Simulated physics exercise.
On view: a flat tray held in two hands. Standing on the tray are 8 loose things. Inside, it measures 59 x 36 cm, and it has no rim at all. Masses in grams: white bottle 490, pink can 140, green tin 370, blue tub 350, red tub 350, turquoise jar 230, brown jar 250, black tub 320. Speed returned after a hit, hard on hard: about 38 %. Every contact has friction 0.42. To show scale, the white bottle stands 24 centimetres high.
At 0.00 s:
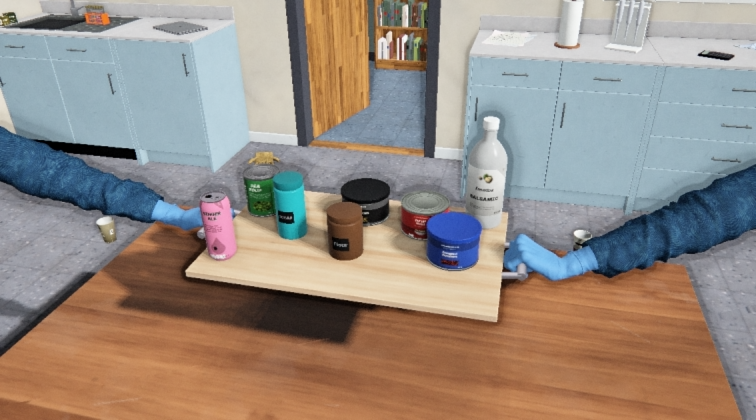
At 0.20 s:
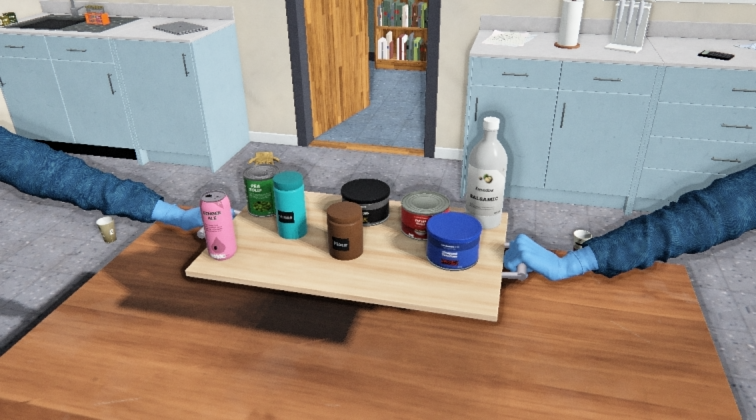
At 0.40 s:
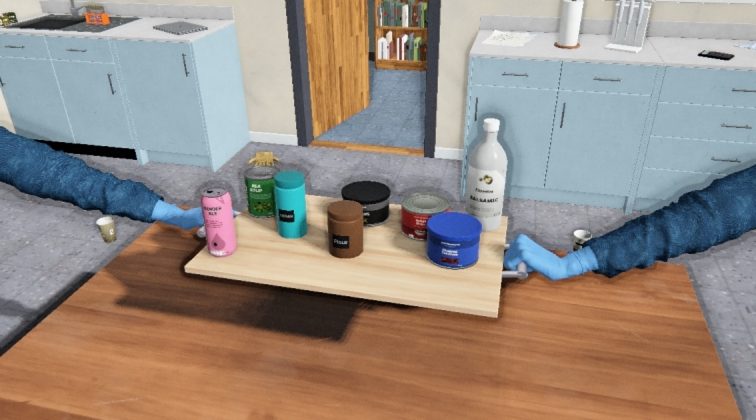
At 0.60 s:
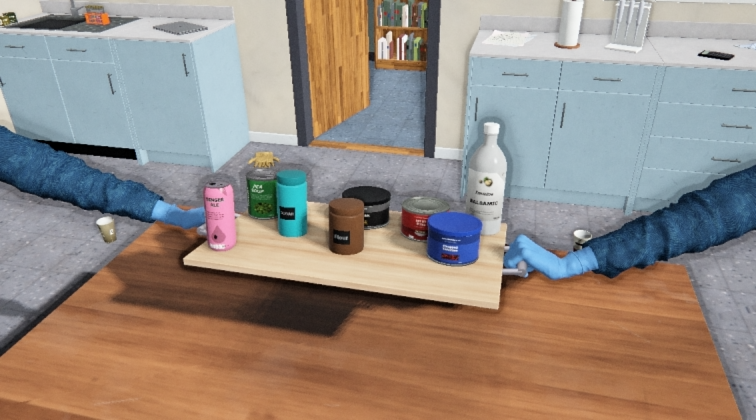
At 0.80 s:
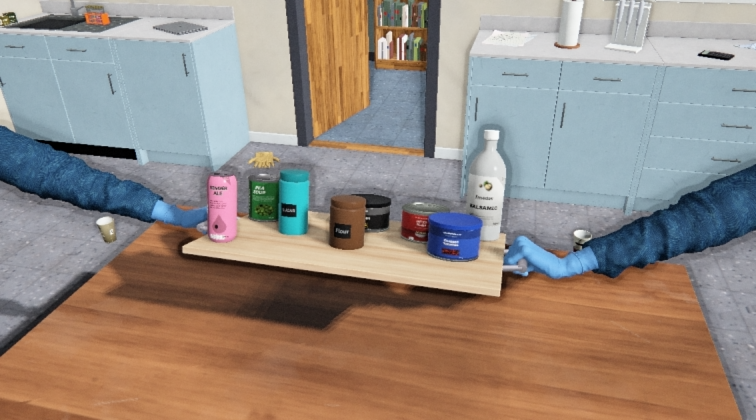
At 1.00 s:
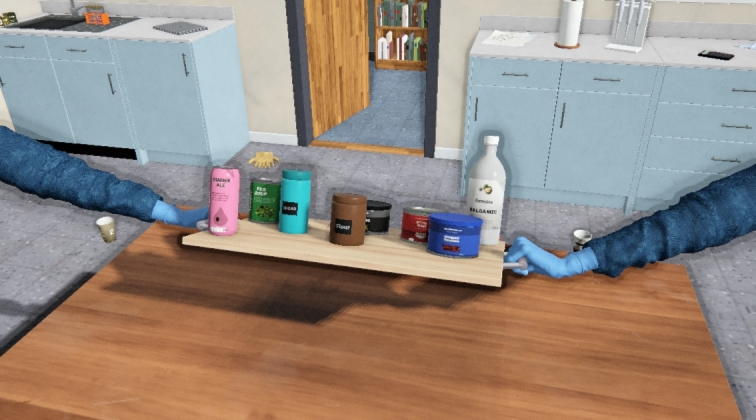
In a kitchen with pale blue cabinets and an open wooden door, a fixed camera looks slightly down over a wooden table. Two blue-gloved hands hold a flat wooden tray bearing a pink can at left, green tin, turquoise and brown jars, black, red and blue tubs, and a white bottle at right. The tray starts level, then its far edge steadily tilts down, the items leaning with it.
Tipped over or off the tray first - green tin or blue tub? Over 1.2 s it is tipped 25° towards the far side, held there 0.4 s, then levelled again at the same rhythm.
Former.
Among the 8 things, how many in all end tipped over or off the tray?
Total count: 8.
After 1.60 s, tray at 25°, far edge down; white bottle now off the tray; green tin slid 10 cm near (285, 200); blue tub slid 6 cm near (457, 232).
After 2.00 s, tray at 22°, far edge down; pink can, green tin, red tub and black tub now off the tray; blue tub slid 17 cm near (462, 224); turquoise jar slid 17 cm.
After 2.30 s, tray at 12°, far edge down; blue tub, turquoise jar and brown jar now off the tray.
After 2.60 s, tray at 3°, far edge down.
At rest (3.4 s), off the tray, white bottle, pink can, green tin, blue tub, red tub, turquoise jar, brown jar and black tub. Seen from the same camera at the end, green tin near (320, 222), blue tub near (436, 298). Green tin went at 1.62 s; blue tub went at 2.16 s.
